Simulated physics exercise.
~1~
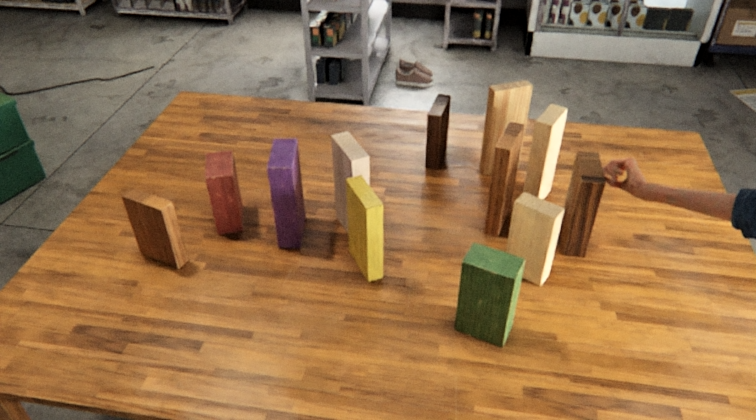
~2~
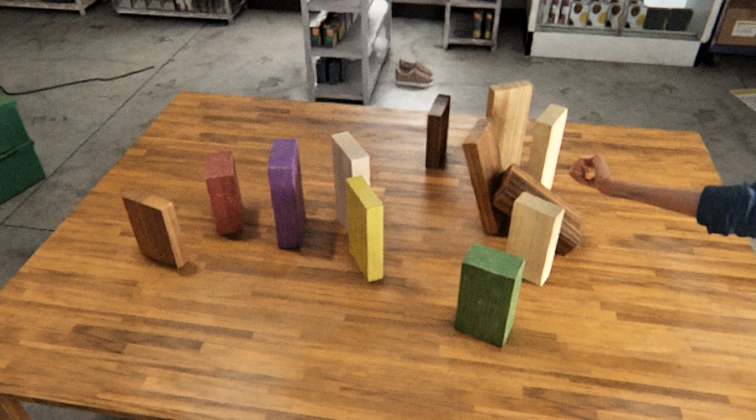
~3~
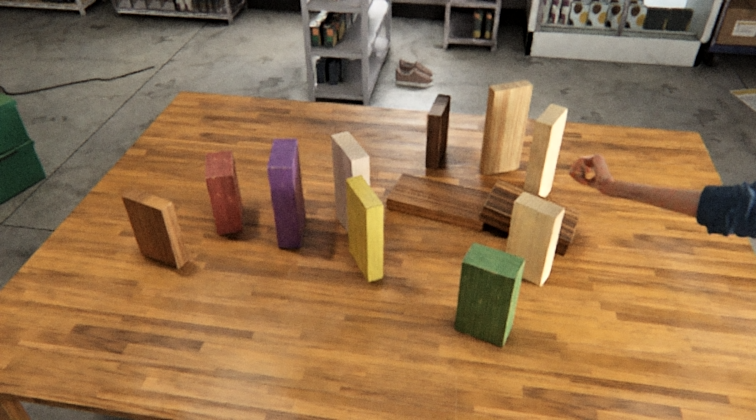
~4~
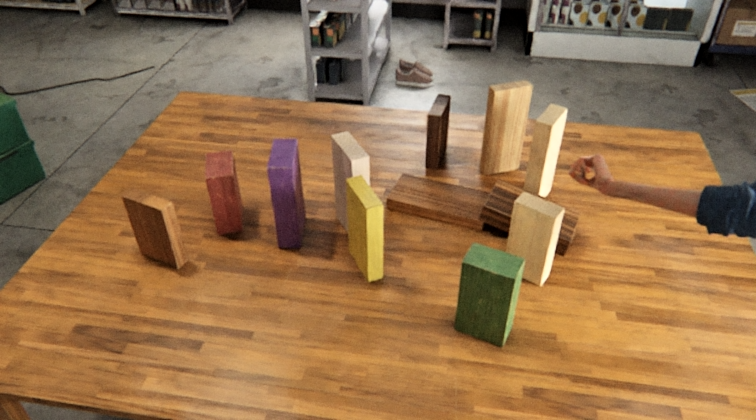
In this clip, a hand tips a dark brown wooden block at the right of a table leftward into a neighbouring brown block, and both topple onto their sides, while the red, yellow, purple, green and other blocks around them stay standing.
